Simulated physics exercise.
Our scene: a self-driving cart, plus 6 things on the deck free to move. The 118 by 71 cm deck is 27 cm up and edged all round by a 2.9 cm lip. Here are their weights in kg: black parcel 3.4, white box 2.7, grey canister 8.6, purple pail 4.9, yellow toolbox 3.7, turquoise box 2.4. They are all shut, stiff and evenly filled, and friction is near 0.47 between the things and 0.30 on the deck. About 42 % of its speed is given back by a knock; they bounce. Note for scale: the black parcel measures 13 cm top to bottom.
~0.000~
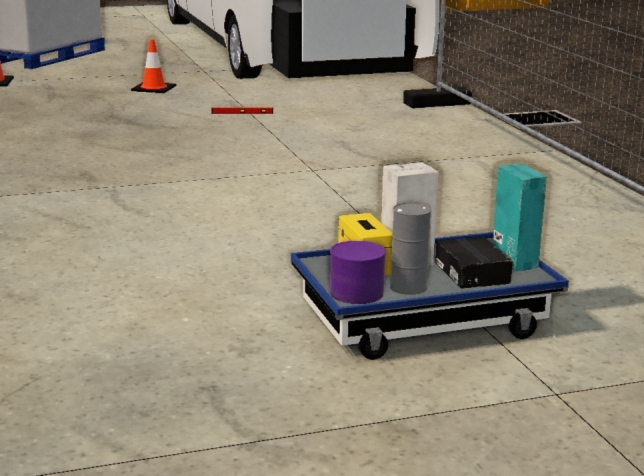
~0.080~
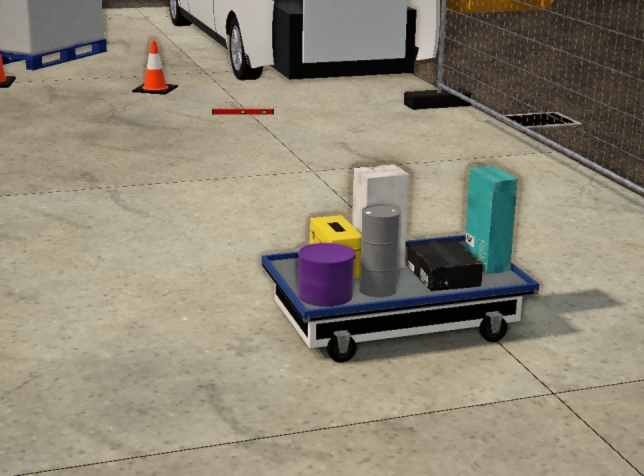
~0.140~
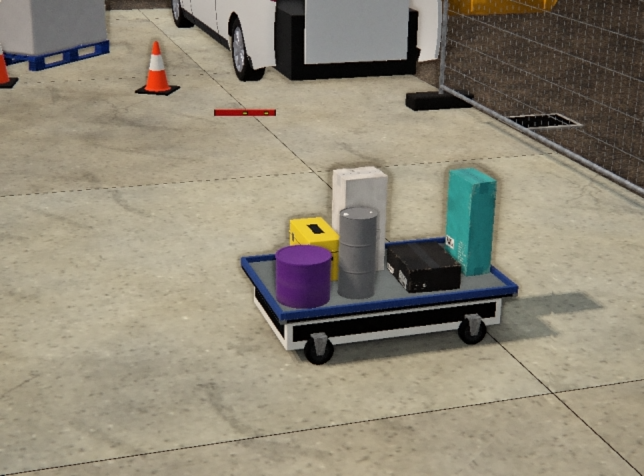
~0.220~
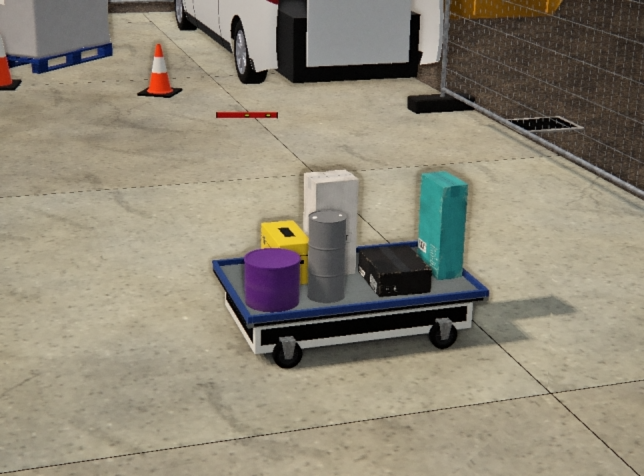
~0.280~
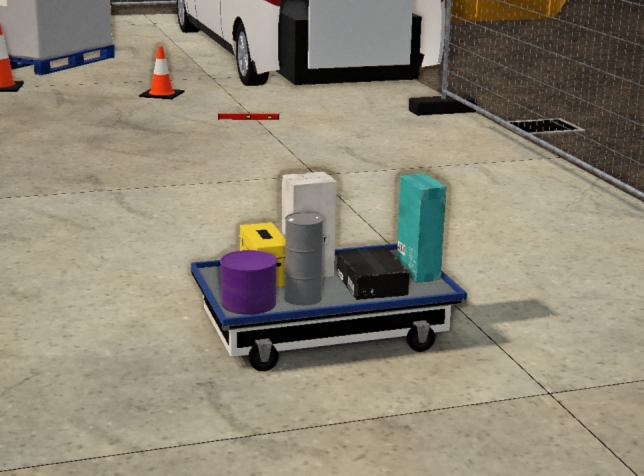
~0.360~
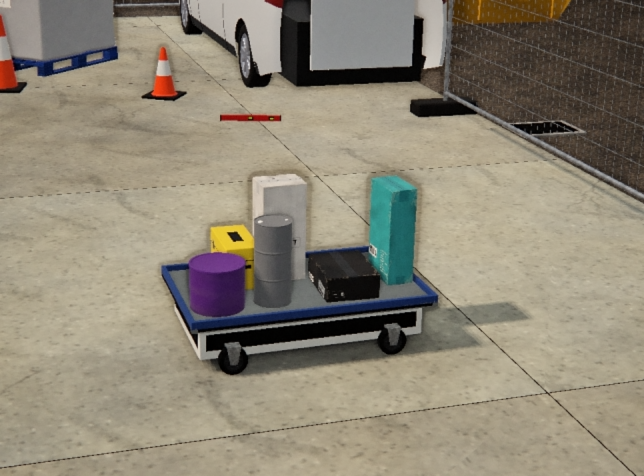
To begin with, a low blue-edged cart sits on a concrete yard, carrying a purple pail, yellow toolbox, grey canister, white box, black parcel and turquoise box. It then rolls steadily leftward across the concrete, past a fixed orange cone and parked vehicle behind, while its load keeps the same arrangement.
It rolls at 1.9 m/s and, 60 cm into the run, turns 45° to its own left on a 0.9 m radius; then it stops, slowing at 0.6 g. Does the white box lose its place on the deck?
Gone.
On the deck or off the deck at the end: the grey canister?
Grey canister: Goes out of bounds.
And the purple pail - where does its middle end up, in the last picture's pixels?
Around (87, 411).
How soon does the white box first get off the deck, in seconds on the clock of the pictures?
It happens at about 0.7 s.
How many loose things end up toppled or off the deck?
The tally is 2.
After 0.66 s, 125 cm covered, turned 32°; white box 18° off upright near (170, 248); purple pail moved 16 cm; grey canister 3° off upright.
After 1.06 s, 188 cm covered, turned 45°; white box now off the deck; grey canister moved 16 cm; turquoise box moved 13 cm.
After 1.66 s, 191 cm covered, turned 45°, stopped; grey canister 39° off upright; turquoise box moved 36 cm; black parcel moved 31 cm.
In the end (2.9 s), off the deck, white box and grey canister; not toppled but over 10 cm from the start, black parcel, yellow toolbox and turquoise box; the last one under 10 cm from the start.
